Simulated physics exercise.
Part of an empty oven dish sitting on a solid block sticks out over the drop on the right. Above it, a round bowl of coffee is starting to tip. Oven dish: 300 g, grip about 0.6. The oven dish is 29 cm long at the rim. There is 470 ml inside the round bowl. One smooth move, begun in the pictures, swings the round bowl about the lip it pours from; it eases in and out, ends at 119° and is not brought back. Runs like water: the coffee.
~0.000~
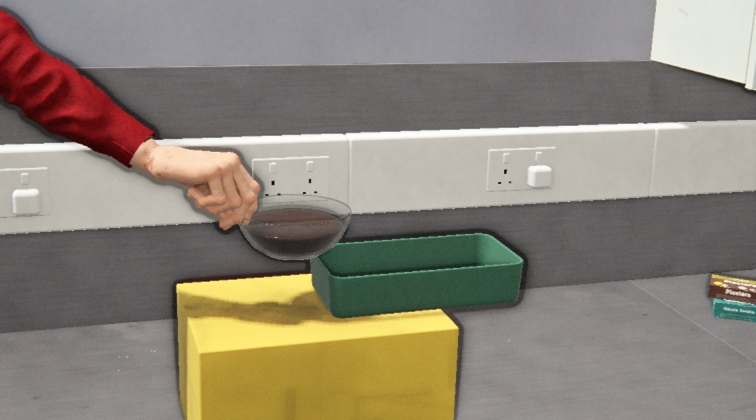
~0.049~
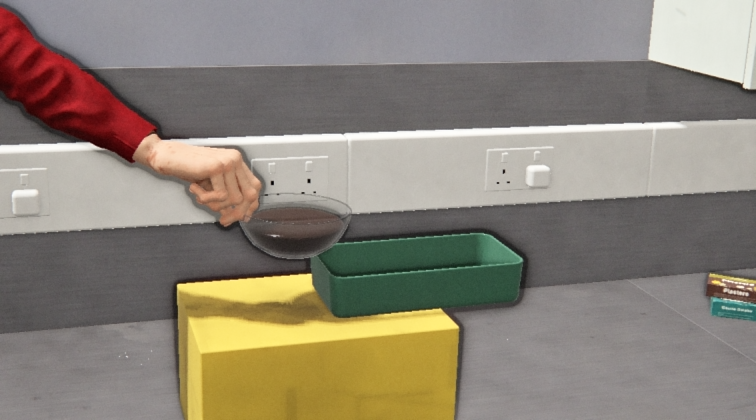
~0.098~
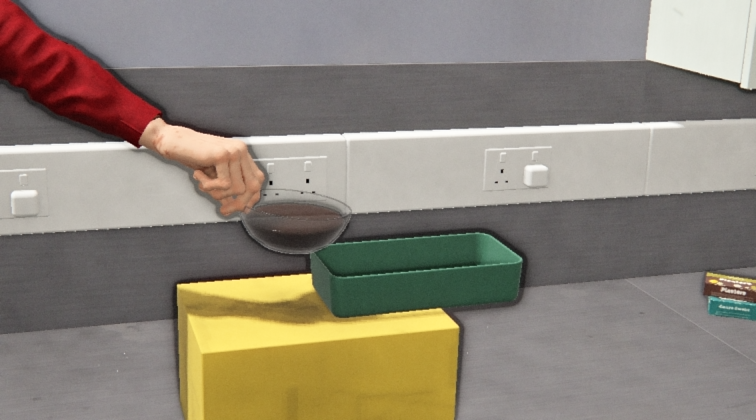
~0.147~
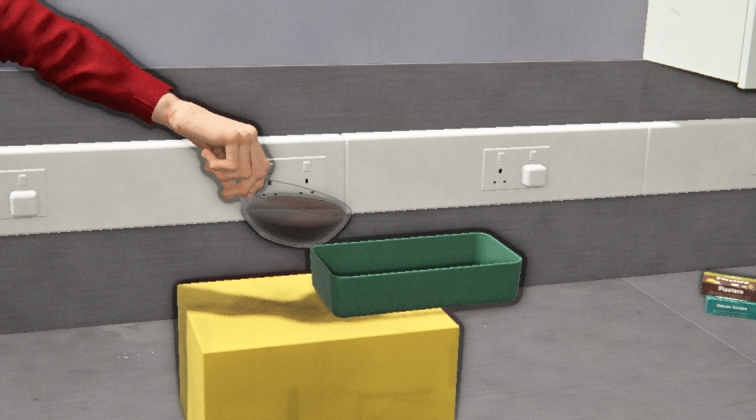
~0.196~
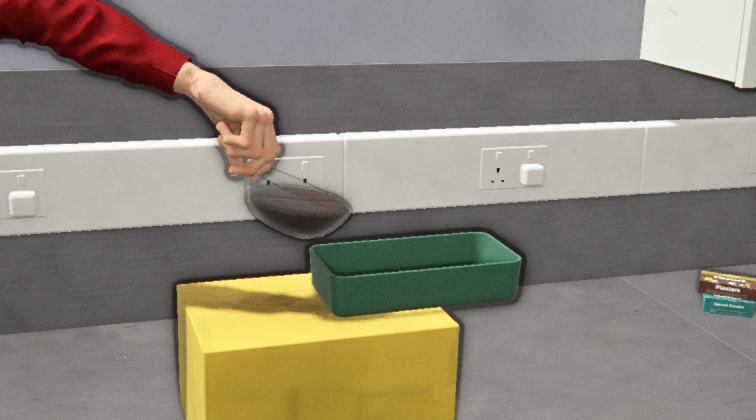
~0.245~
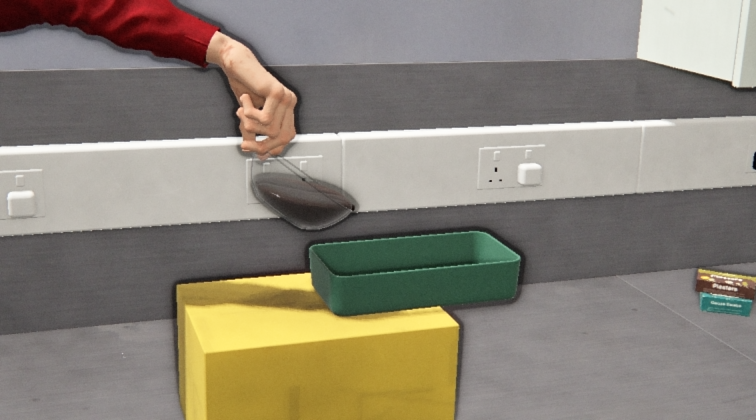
A hand in a red sleeve holds a clear round bowl of dark coffee above a green oven dish, seen from the front and slightly above in a room with a grey worktop and wall sockets. The empty dish sits partly on a yellow block, jutting out to the right, with small packets at far right. The hand rises and smoothly tilts the bowl rightward, the coffee shifting toward its lower lip.
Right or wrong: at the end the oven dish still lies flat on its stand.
Right.
By 0.52 s the tilt is 107° and 4 per cent is still to pour; the oven dish lies level with 38 per cent in it.
By 0.72 s the tilt is 119° and 0 per cent is still to pour; the oven dish lies level with 73 per cent in it.
By 0.92 s the tilt is 119° and 0 per cent is still to pour; the oven dish lies level with 86 per cent in it.
By 1.15 s the tilt is 119° and 0 per cent is still to pour; the oven dish lies level with 87 per cent in it.
At rest the oven dish lies level with 87 per cent in it.
